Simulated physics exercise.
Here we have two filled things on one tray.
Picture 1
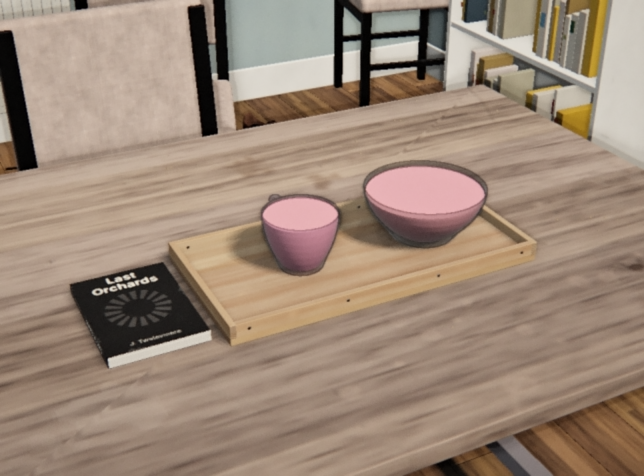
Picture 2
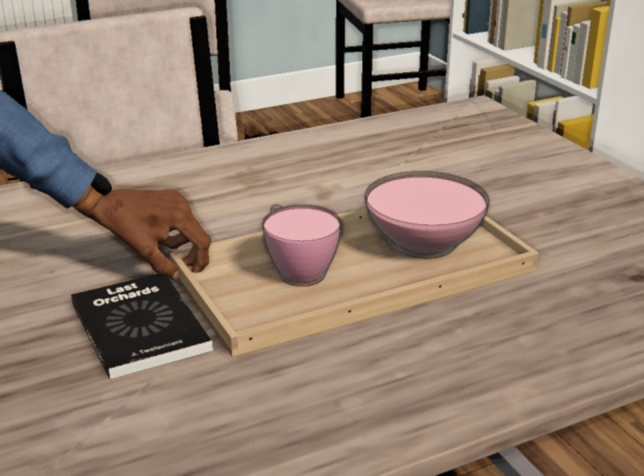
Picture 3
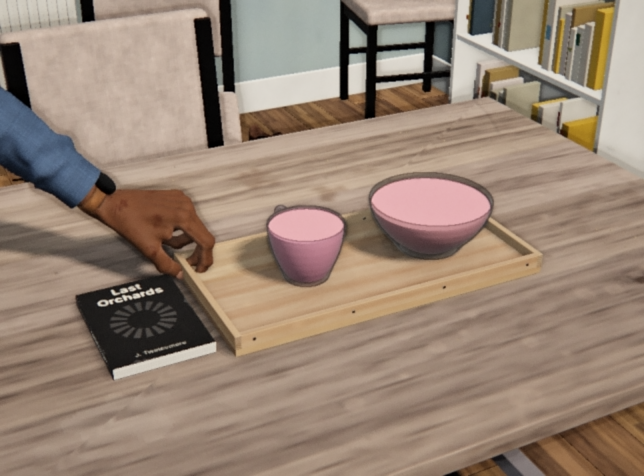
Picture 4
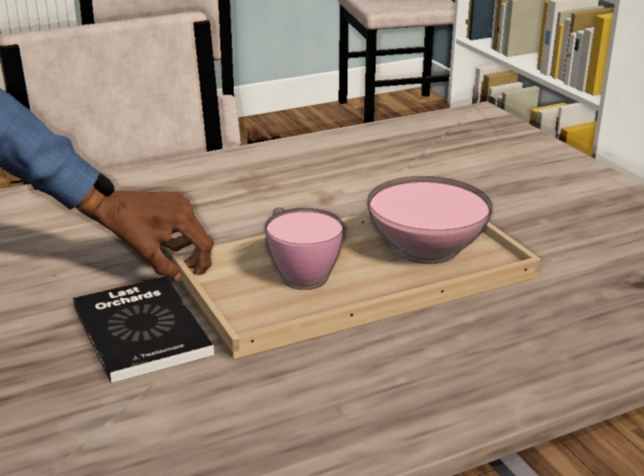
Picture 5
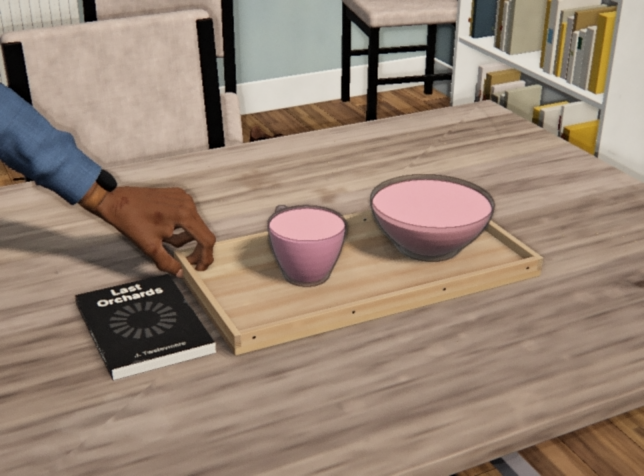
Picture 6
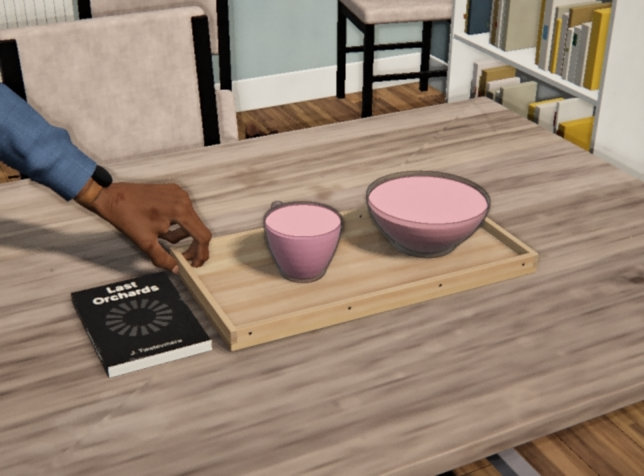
On a wooden table, a black book lies left of a light wooden tray holding a cup and a wider bowl, both nearly full of pink liquid. A hand in a blue sleeve comes in from the left and grips the tray's left end, then raises it very slightly.
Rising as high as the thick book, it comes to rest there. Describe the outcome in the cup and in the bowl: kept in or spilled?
Cup kept in, bowl kept in.
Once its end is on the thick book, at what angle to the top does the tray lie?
2 degrees or so.
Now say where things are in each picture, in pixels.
In the first frame, the tray lies flat; cup (301, 236) nearly full; bowl (424, 208) nearly full; thick book (160, 350).
In the second frame, a hand takes the end of the tray; cup nearly full, surface at (302, 226); bowl nearly full, surface at (426, 202).
In the third frame, the tray slopes by about 0°; cup (306, 247) nearly full; bowl (430, 219) nearly full.
In the fourth frame, the end is rising; cup nearly full, surface at (304, 229); bowl nearly full, surface at (429, 207); thick book (163, 364).
In the fifth frame, the end has come up a little; cup (307, 247) nearly full; bowl (431, 221) nearly full.
In the sixth frame, slope near 1°; cup nearly full, surface at (303, 222); bowl nearly full, surface at (427, 202); thick book (161, 359).
A moment on, the tray slopes by about 2°; cup, all is still inside; bowl, all is still inside.
Further on, the tray slopes by about 3°; cup, all is still inside; bowl, all is still inside.
When it is over, the tray slopes by about 2°, resting on the thick book; cup, all is still inside; bowl, all is still inside.
